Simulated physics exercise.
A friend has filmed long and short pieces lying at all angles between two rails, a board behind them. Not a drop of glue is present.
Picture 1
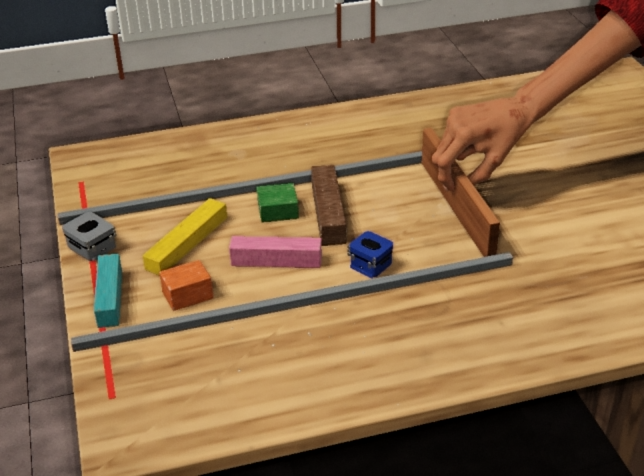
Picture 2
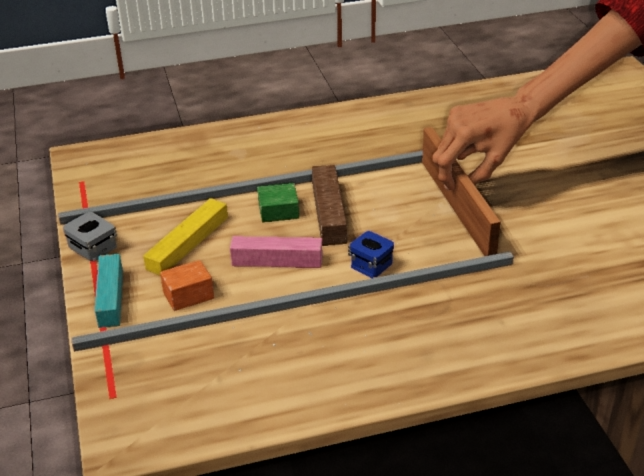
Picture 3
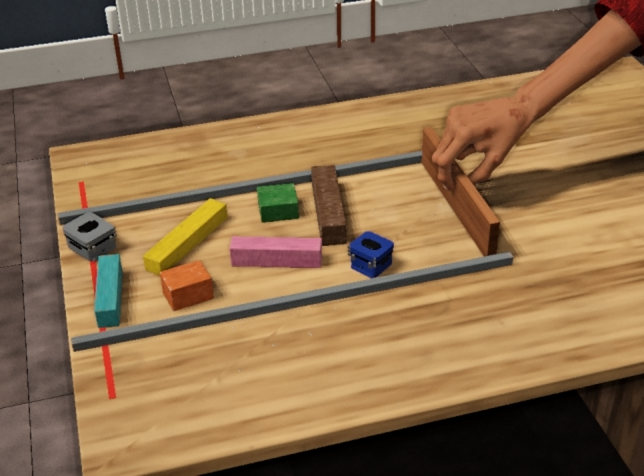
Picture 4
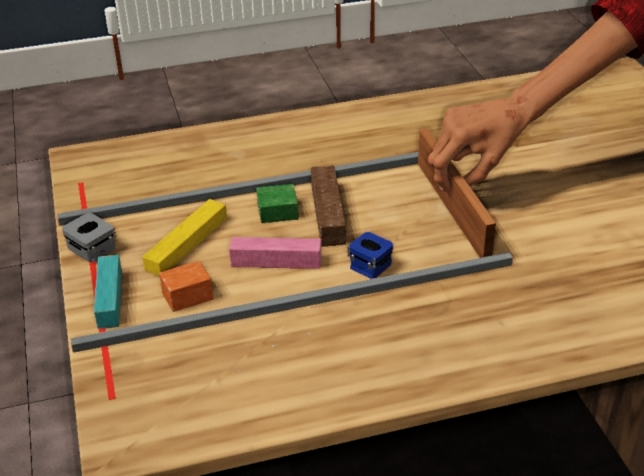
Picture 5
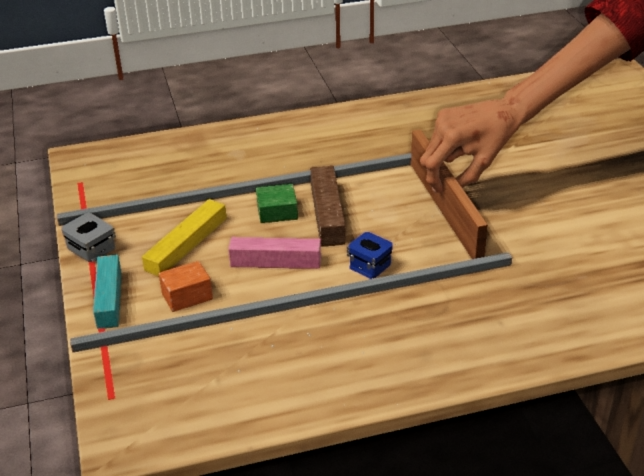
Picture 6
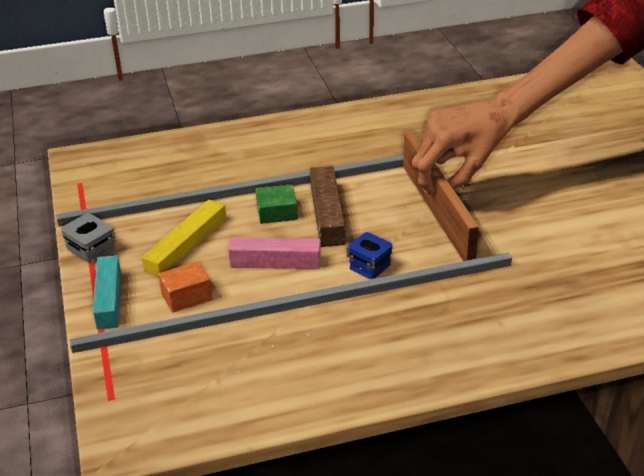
On a wooden table, a hand holding a board still, then sliding it slightly left between two rails toward scattered coloured pieces.
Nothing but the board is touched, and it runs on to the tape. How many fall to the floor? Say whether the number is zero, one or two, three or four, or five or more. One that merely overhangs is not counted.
Most likely, upwards of four will tumble down.
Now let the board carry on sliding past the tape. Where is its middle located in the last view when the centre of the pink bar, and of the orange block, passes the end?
The middle is at (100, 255) when it's the pink bar, and at (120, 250) when it's the orange block.
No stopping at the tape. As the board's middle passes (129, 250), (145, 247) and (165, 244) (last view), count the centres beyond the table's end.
It comes out as 3, then 2, then 1.
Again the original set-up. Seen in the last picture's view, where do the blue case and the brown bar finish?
One is at about (82, 321), the other at about (76, 250).
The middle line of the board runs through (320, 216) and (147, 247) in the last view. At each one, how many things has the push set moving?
It comes to 4 for the first spot, 8 for the other.
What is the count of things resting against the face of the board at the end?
2 in contact.
A little later, none off yet; grey case at rest near (89, 239); turquoise bar at rest near (108, 292); orange block at rest near (186, 287).
Next, none off yet; grey case at rest near (87, 239); turquoise bar at rest near (105, 292); orange block shifted a little near (164, 293).
When it is over, the number that fall off is five or more; down, green block, pink bar, yellow bar, orange block, turquoise bar and grey case.
